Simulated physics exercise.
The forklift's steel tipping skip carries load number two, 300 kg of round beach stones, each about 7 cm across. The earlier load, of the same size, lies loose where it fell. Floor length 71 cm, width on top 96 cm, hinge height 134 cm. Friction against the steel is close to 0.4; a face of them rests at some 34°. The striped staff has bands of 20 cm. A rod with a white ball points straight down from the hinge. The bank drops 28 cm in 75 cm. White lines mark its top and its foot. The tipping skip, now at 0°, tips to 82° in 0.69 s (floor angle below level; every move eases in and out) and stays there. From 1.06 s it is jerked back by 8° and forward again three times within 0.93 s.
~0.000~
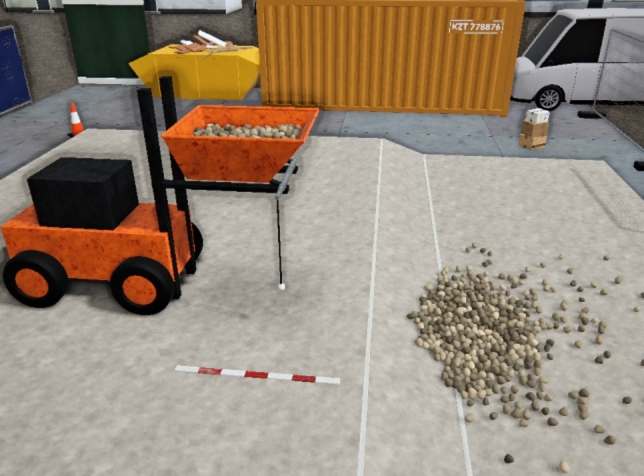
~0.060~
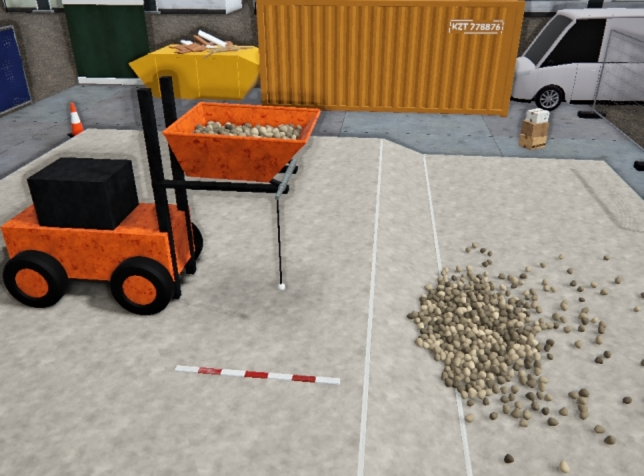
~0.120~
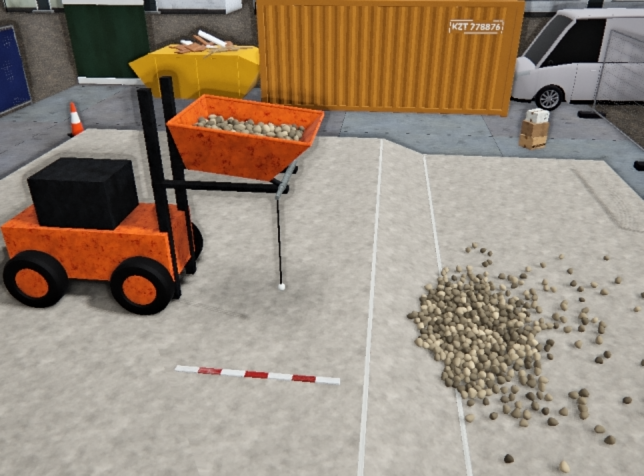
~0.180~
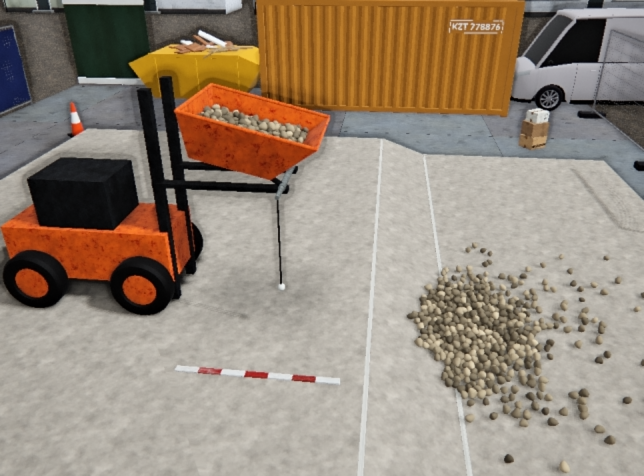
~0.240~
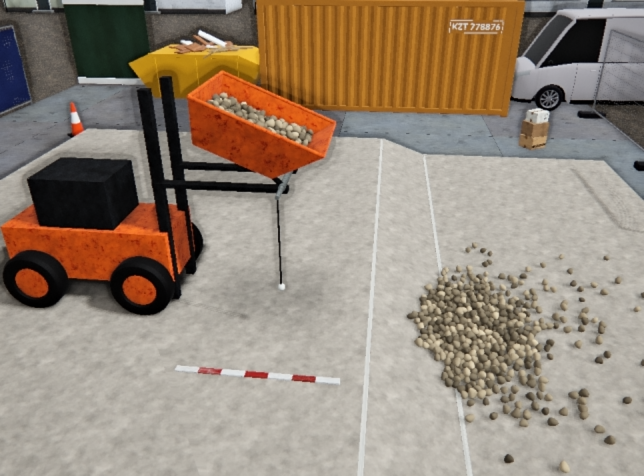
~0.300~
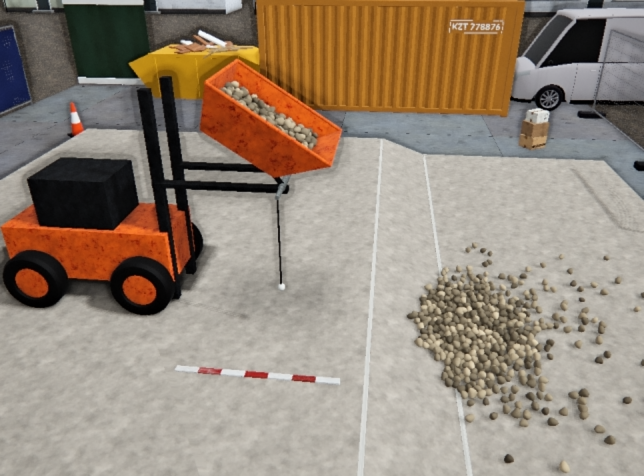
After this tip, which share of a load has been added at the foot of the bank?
About 65 per cent.
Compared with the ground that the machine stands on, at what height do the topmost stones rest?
About 2 cm above it.
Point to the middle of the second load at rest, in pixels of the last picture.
Their middle is at about (453, 321).
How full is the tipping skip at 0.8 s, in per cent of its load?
Roughly 80 per cent is still inside.
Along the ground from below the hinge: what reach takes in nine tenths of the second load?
About 230 cm.
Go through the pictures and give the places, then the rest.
Lip at (304, 141), floor tilted 0°, highest stones at (249, 131). The earlier load is highest near (440, 320), 12 cm below ground level, 16 % on the top or the slope, 83 % at the foot of the bank, in the first picture.
Lip at (305, 142), floor tilted 2°, highest stones at (236, 129); the stones move at 0.5 m/s on average, in the second picture.
The tipping skip is at 7°, its lip at (310, 145); the top of the load is at (215, 123); the stones move at 0.9 m/s on average, in the third picture.
Lip at (317, 150), floor tilted 14°, highest stones at (216, 113); the stones move at 1.3 m/s on average, in the fourth picture.
The tipping skip is at 23°, its lip at (324, 157); the top of the load is at (221, 101); the stones move at 1.4 m/s on average, in the fifth picture.
Lip at (331, 166), floor tilted 33°, highest stones at (231, 90); the stones move at 1.5 m/s on average, in the sixth picture.
After 0.5 s the floor is at 70°; in per cent of one load, 100 in the tipping skip, 16 on the top or the slope, 83 at the foot of the bank; the foremost stones are past the picture's edge.
After 0.8 s the floor is at 82°; in per cent of one load, 81 in the tipping skip, 35 on the top or the slope, 83 at the foot of the bank; the foremost stones are past the picture's edge.
After 2.4 s the floor is at 82°; in per cent of one load, 0 in the tipping skip, 51 on the top or the slope, 149 at the foot of the bank; the foremost stones are past the picture's edge.
After 4.9 s the floor is at 82°; in per cent of one load, 0 in the tipping skip, 50 on the top or the slope, 149 at the foot of the bank; the foremost stones are past the picture's edge. Net gain at the foot of the bank, 65.
